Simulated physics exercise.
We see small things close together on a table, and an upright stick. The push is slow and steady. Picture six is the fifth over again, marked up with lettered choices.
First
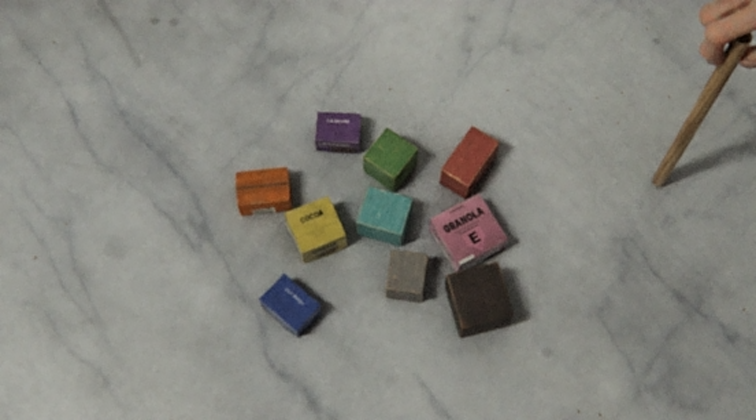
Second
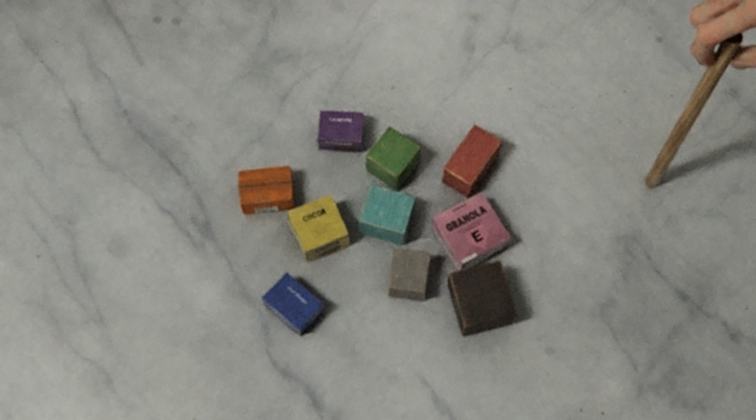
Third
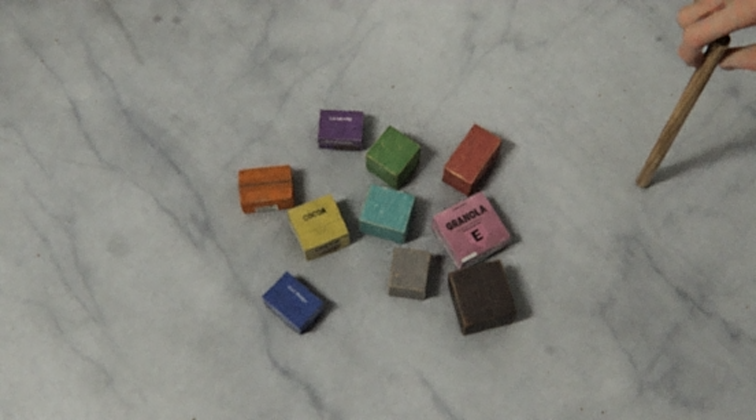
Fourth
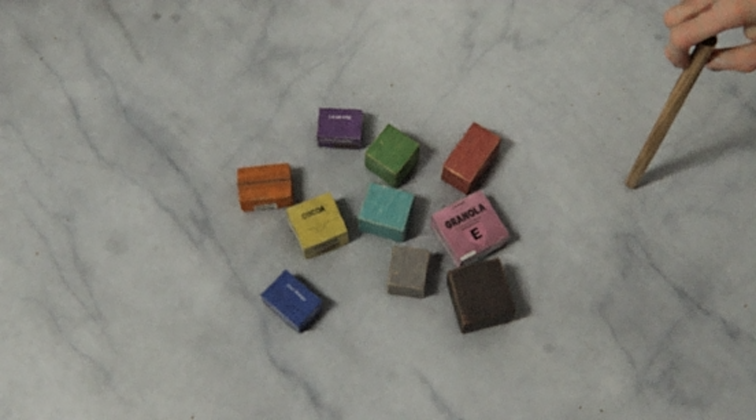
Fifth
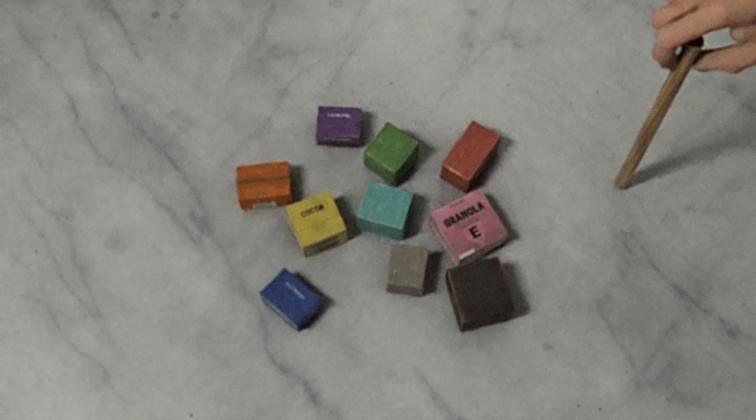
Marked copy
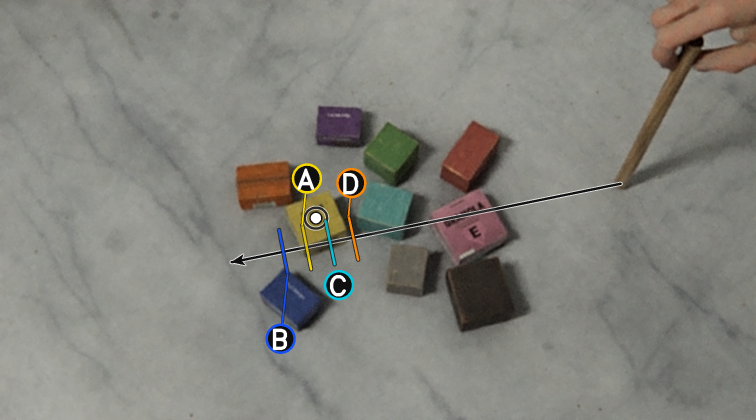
Hand holding an upright wooden stick slides it slowly left across a marble surface, beside a still cluster of ten coloured blocks.
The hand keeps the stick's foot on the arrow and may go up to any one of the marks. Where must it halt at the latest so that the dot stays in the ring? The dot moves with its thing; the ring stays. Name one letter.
Up to mark D.
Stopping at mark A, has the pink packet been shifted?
Yes.
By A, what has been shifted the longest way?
The pink packet has gone farthest.
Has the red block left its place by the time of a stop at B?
No.
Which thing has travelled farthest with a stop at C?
The pink packet.
On the marked copy, A at (306, 247); B at (284, 252); C at (330, 242); D at (353, 238); the arrow from (621, 184) to (232, 262); the white dot at (316, 218).
Taking D. A third of the way, foot of the stick (525, 204).
Two thirds of the way, foot of the stick (429, 223); pink packet (428, 253); grey block (394, 295).
When it is over, foot of the stick (353, 239); pink packet (422, 260); grey block (393, 309); the dot is still in its ring.
As for the rest, A shifts the dotted thing to (280, 224); B shifts the dotted thing to (269, 219); C shifts the dotted thing to (299, 228).
